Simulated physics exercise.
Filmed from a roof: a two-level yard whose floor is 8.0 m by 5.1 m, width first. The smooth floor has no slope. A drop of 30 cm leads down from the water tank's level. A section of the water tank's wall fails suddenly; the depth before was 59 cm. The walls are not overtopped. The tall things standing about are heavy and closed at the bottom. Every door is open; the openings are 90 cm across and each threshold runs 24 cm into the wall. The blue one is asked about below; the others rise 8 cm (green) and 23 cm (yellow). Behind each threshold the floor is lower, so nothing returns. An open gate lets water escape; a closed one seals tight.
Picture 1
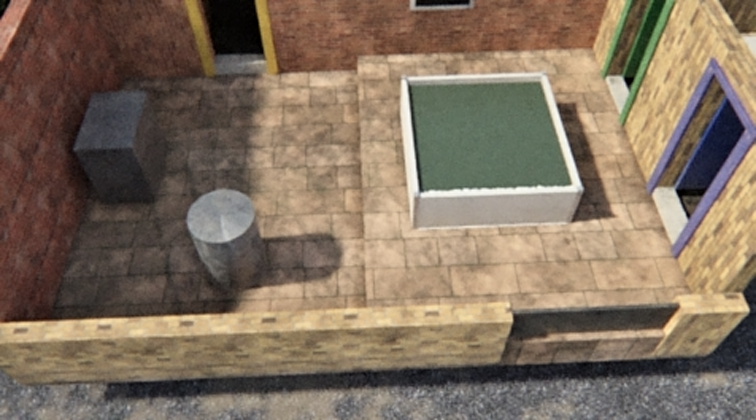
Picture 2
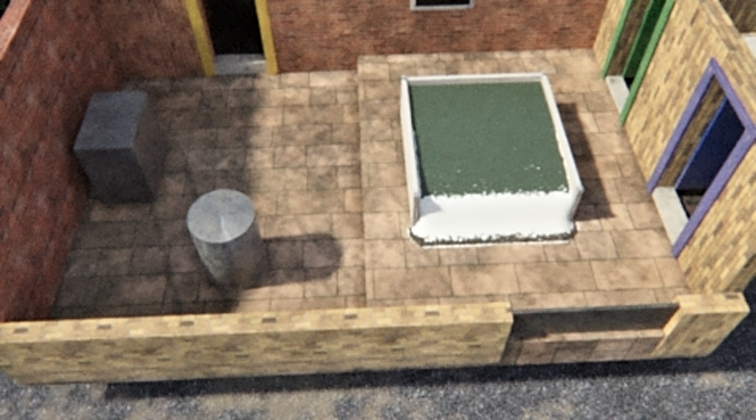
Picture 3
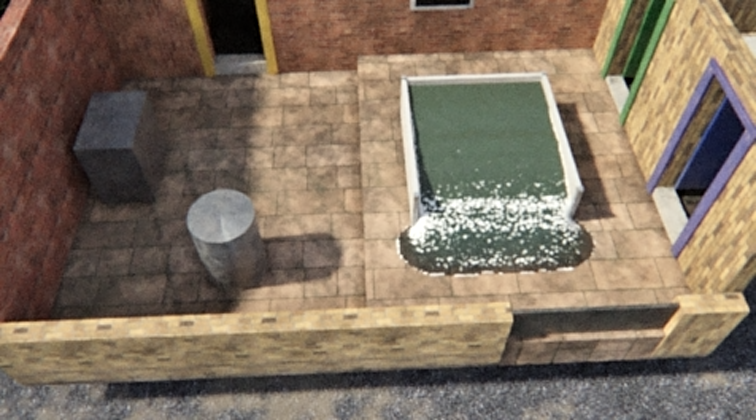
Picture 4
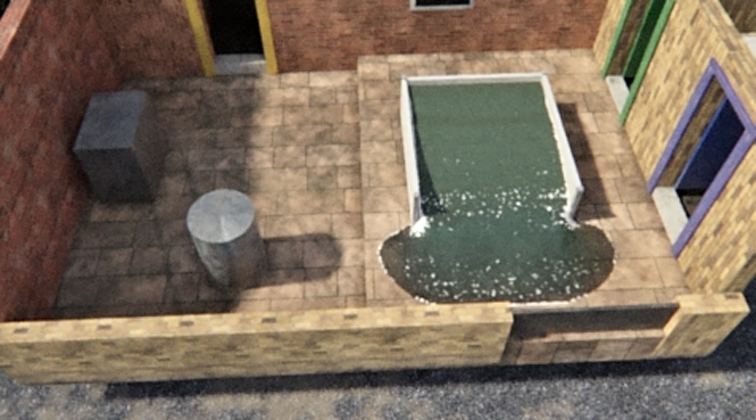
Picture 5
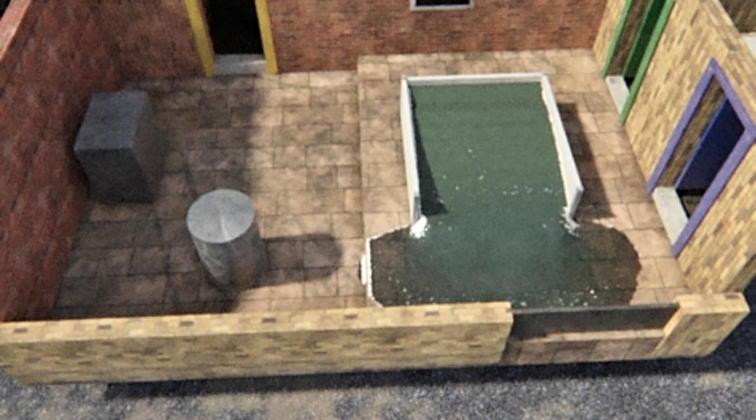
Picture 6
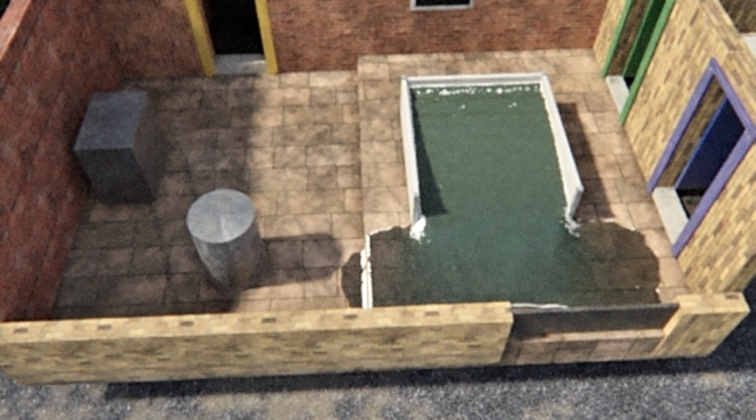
Green water bursts through the front of a white-walled tank and spreads across the paved yard.
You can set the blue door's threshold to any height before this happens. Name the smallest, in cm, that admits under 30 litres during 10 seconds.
Some 12 cm above the ground.
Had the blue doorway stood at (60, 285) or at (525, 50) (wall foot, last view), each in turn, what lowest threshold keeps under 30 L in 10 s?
Roughly 13.5 and 17 cm.
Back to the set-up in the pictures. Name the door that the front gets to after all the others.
Last comes the yellow one.
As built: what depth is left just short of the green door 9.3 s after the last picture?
About 6.5 cm.
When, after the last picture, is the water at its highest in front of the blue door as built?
Near 2.6 s.
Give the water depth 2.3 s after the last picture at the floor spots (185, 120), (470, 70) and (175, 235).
About 0, 0 and 0 cm.
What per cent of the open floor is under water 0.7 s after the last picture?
About 15 per cent.
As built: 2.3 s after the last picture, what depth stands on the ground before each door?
In cm: Green 4, yellow 0, blue 19.
Then, 0.7 s after the last picture water covers 15 % of the floor, deepest (43 cm) near (514, 310); it has not reached the blue door.
Then, 2.3 s after the last picture water covers 45 % of the floor, deepest (34 cm) near (696, 316); 19 cm at the blue door, 2 litres in over its 16 cm threshold.
Then, 9.3 s after the last picture water covers 95 % of the floor, deepest (14 cm) near (121, 87); 5 cm at the blue door, 10 litres in over its 16 cm threshold.
At the blue door as built, the water peaked near 19 cm, 2.5 s after the last picture.
With a threshold of 10.5 cm, 44 litres would have come in within the 10 s; with 14.5 cm, 16 litres. So under 30 litres takes about 12 cm.
